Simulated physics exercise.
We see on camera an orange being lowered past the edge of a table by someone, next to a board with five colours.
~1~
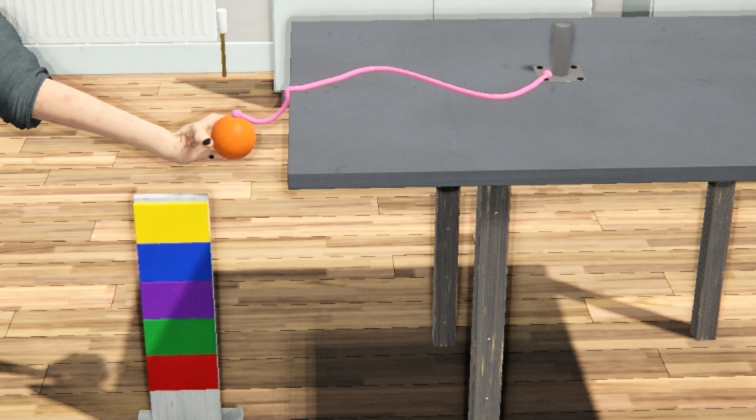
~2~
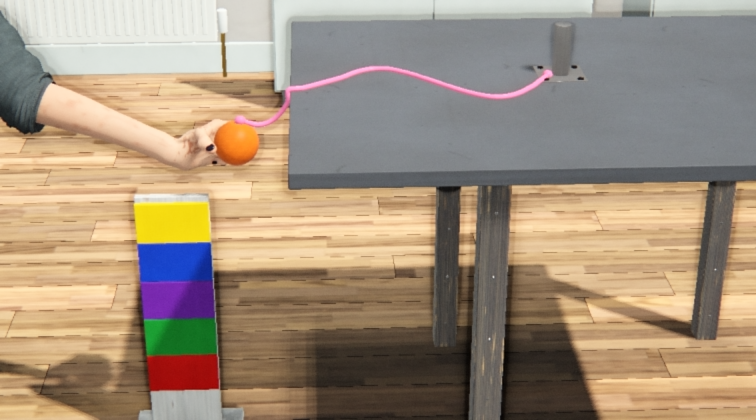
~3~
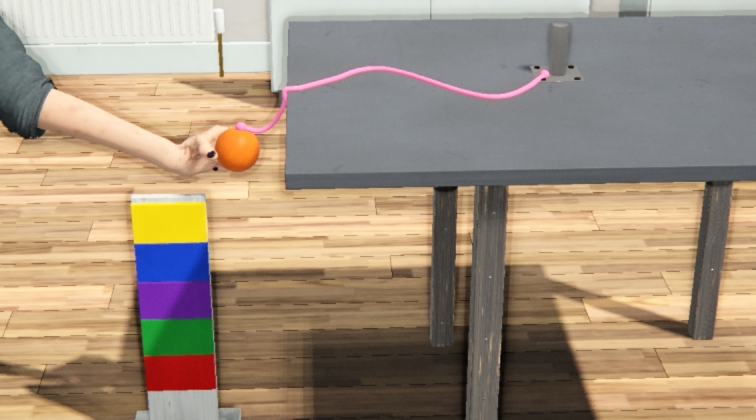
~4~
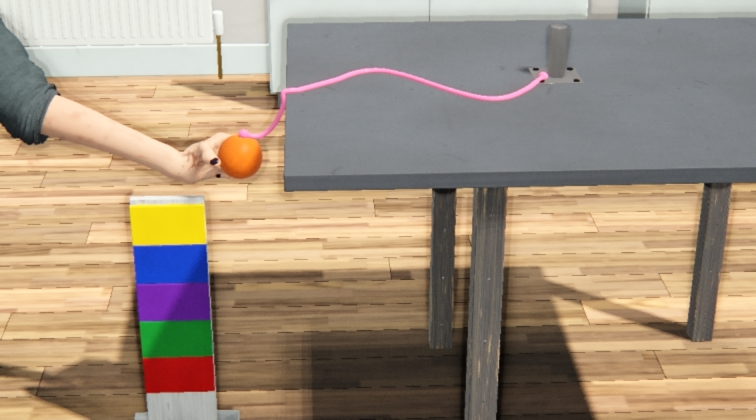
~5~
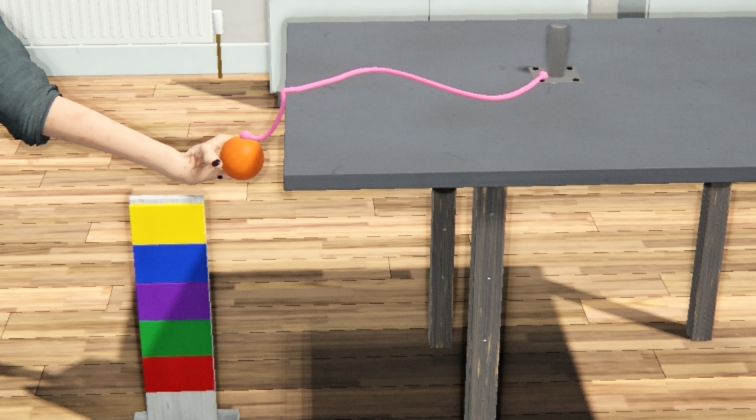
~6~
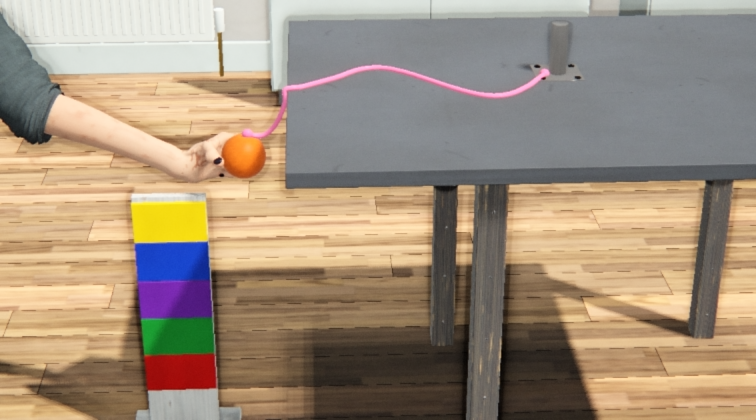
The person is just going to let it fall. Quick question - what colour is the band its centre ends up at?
It's the blue band.
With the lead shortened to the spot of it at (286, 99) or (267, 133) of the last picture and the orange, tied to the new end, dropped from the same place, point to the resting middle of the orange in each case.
Roughly (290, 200), (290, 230).
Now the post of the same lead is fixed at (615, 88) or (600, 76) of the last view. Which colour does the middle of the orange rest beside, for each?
In turn, yellow and then yellow.
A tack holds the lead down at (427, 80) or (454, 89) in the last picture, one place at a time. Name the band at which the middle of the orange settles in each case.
Note: Try 1 yellow; try 2 yellow.
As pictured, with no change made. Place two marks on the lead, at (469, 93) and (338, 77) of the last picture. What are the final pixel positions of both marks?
They end up around (431, 79) and around (286, 113).
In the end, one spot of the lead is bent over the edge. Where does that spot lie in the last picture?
(351, 72), approximately.
A little later, orange near (252, 242); level with blue.
Next, orange near (309, 246); level with blue.
Later still, orange near (277, 254); level with blue.
When it is over, orange near (288, 254); level with blue. At blue.
